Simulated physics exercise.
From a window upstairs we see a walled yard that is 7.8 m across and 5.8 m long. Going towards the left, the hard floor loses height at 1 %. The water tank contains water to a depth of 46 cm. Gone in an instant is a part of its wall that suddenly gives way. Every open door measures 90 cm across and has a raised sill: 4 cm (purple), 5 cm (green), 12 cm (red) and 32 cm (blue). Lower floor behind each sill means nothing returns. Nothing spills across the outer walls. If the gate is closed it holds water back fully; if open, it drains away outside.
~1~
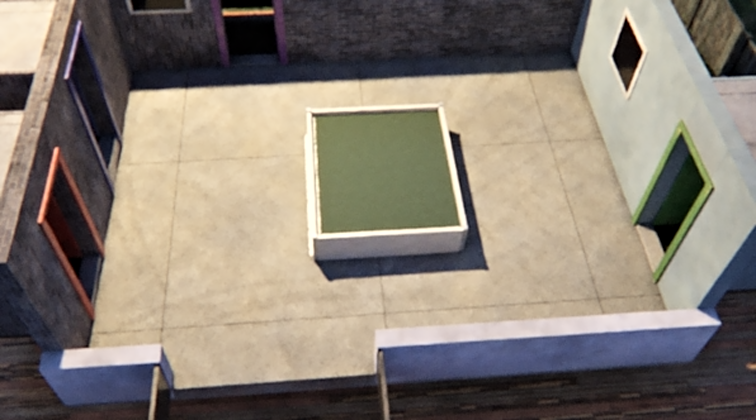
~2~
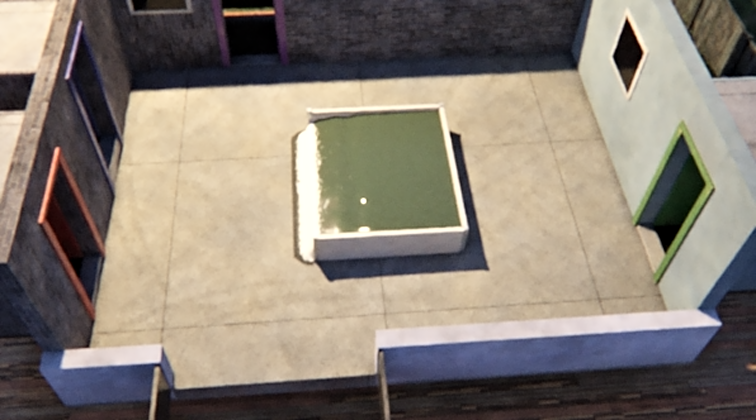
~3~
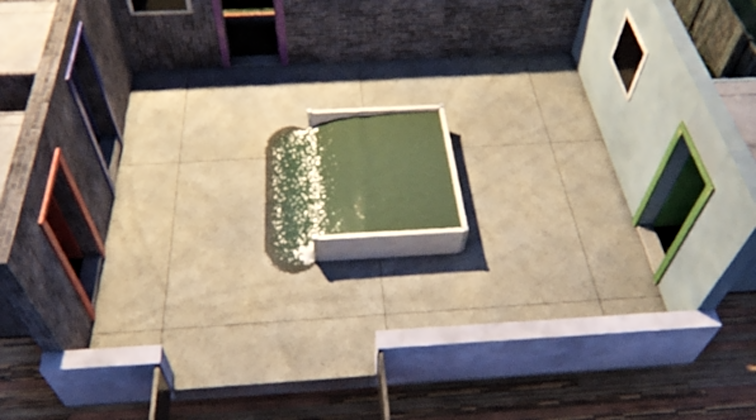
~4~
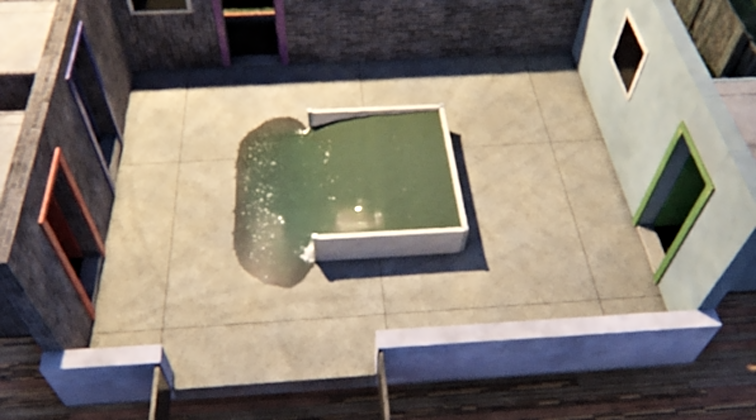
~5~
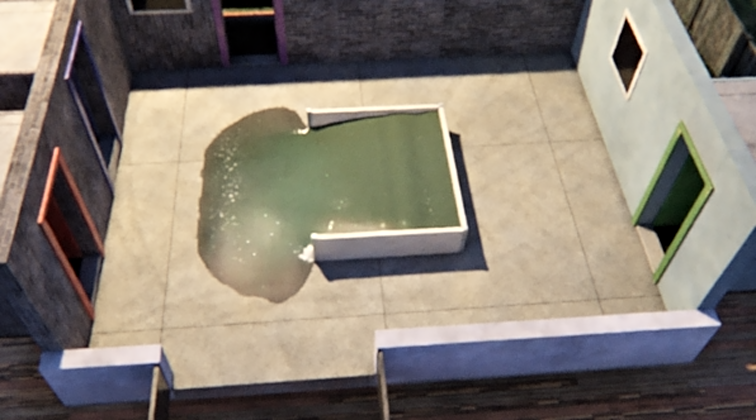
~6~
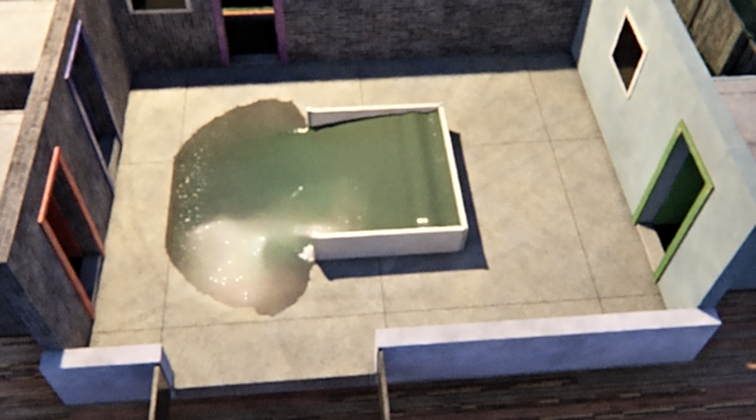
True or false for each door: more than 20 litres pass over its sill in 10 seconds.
Per door: The purple door: True; the green door: False; the red door: True; the blue door: False.
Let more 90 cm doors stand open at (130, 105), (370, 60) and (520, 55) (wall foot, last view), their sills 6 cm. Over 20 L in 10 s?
In sequence the answers are more than that, less than that and less than that.
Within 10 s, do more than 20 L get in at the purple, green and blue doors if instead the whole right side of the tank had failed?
So purple stays lower, green tops it, blue stays lower.
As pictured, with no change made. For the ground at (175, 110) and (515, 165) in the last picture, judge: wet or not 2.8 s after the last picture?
I'd say drenched, then spared.
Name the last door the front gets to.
I'd say the green one.
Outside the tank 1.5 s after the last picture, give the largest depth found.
I'd put it at close to 30 cm.
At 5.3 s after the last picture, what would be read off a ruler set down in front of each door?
Depths in cm: Purple 8, green 0, red 13, blue 12.
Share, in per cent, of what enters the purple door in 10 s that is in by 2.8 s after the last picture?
About 0%.
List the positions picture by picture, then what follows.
The water tank at (382, 169) is whole and still, 46 cm deep, in the first picture.
Water pours out at (315, 186) and has run 1.3 m, to (302, 135); typically 8 cm deep outside, 46 cm at the water tank's back, in the second picture.
The front is at (287, 131), 1.4 m from the gap at (315, 188); 1.6 m2 of floor is under water; 46 cm left at the back of the water tank, in the third picture.
The front is at (269, 126), 1.7 m from the gap at (315, 188); 3.0 m2 of floor is under water; 46 cm left at the back of the water tank, in the fourth picture.
Water pours out at (315, 188) and has run 1.9 m, to (235, 128); typically 6 cm deep outside, 46 cm at the water tank's back, in the fifth picture.
The front is at (194, 140), 2.3 m from the gap at (315, 187); 6.2 m2 of floor is under water; 42 cm left at the back of the water tank, in the sixth picture.
Then, 0.7 s after the last picture water covers 30 % of the floor and is deepest (29 cm) near (111, 211); purple door not reached, green door not reached, red door 11 cm at the sill, 0 L in, blue door 24 cm at the sill, 0 L in.
Then, 1.5 s after the last picture water covers 35 % of the floor and is deepest (30 cm) near (111, 211); purple door not reached, green door not reached, red door 22 cm at the sill, 11 L in, blue door 28 cm at the sill, 0 L in.
Then, 2.8 s after the last picture water covers 35 % of the floor and is deepest (30 cm) near (134, 73); purple door 6 cm at the sill, 0 L in, green door not reached, red door 19 cm at the sill, 55 L in, blue door 20 cm at the sill, 0 L in.
Then, 5.3 s after the last picture water covers 70 % of the floor and is deepest (14 cm) near (86, 364); purple door 8 cm at the sill, 18 L in, green door not reached, red door 13 cm at the sill, 79 L in, blue door 12 cm at the sill, 0 L in.
Then, 9.3 s after the last picture water covers 90 % of the floor and is deepest (8 cm) near (131, 95); purple door 6 cm at the sill, 36 L in, green door 3 cm at the sill, 0 L in, red door 7 cm at the sill, 81 L in, blue door 7 cm at the sill, 0 L in.
